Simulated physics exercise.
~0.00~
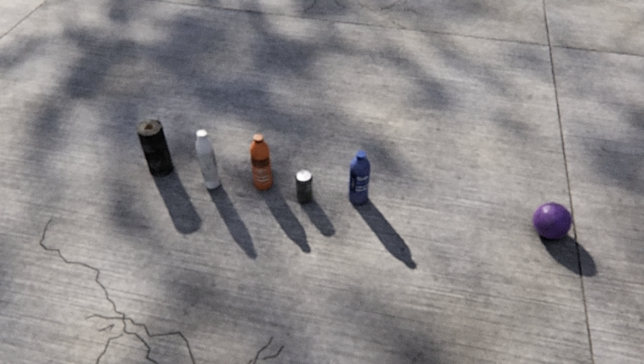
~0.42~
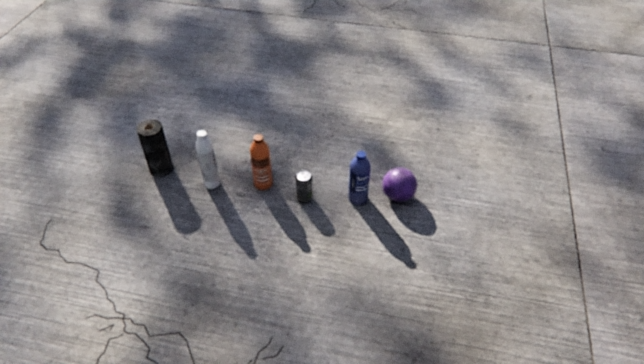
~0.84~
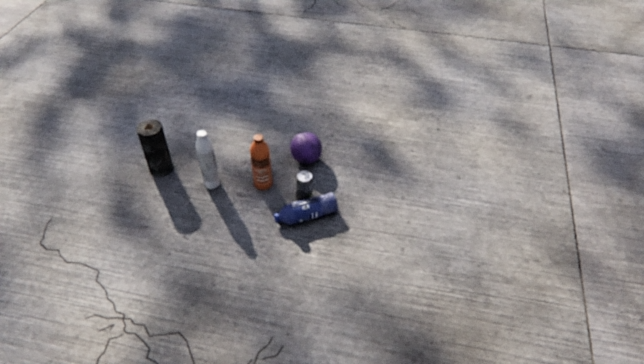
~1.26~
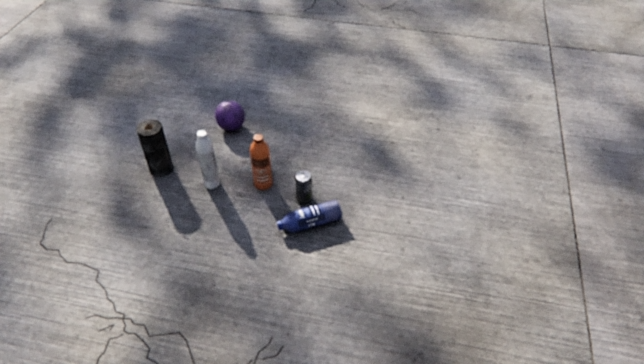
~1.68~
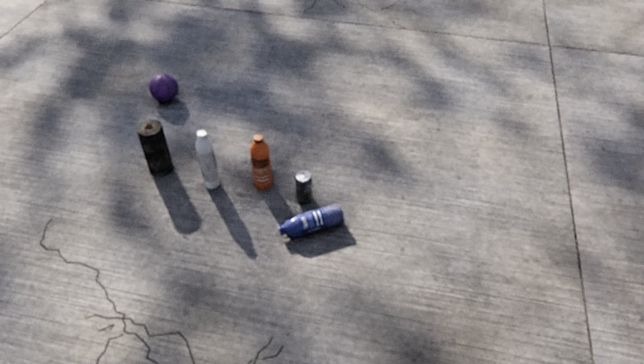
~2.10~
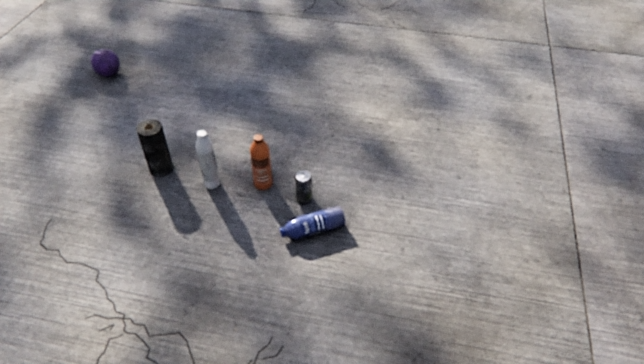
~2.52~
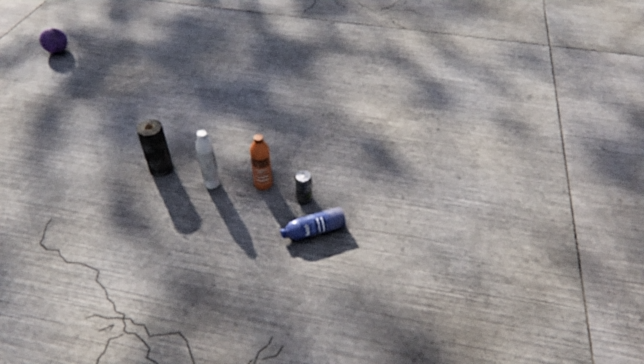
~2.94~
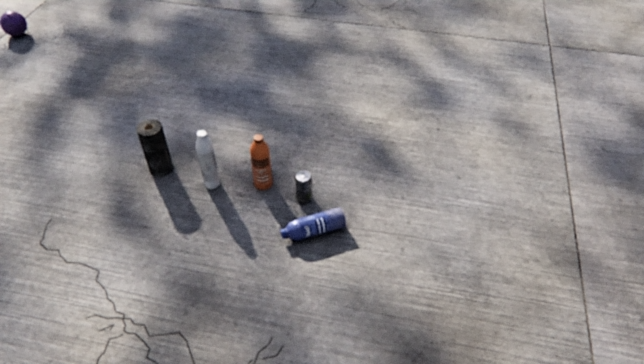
A purple ball rolls in from the right across sunlit, cracked grey concrete, seen from above at an angle by a still camera. Ahead of it, a loose row of upright items casts long shadows, with a black cylinder at the left, then a white bottle, an orange bottle, a small grey can and a blue bottle. The ball reaches the blue bottle, which topples onto its side in front of the can. Veering up behind the others, the ball keeps rolling toward the upper left. It ends at the top left corner, with only the blue bottle lying down.
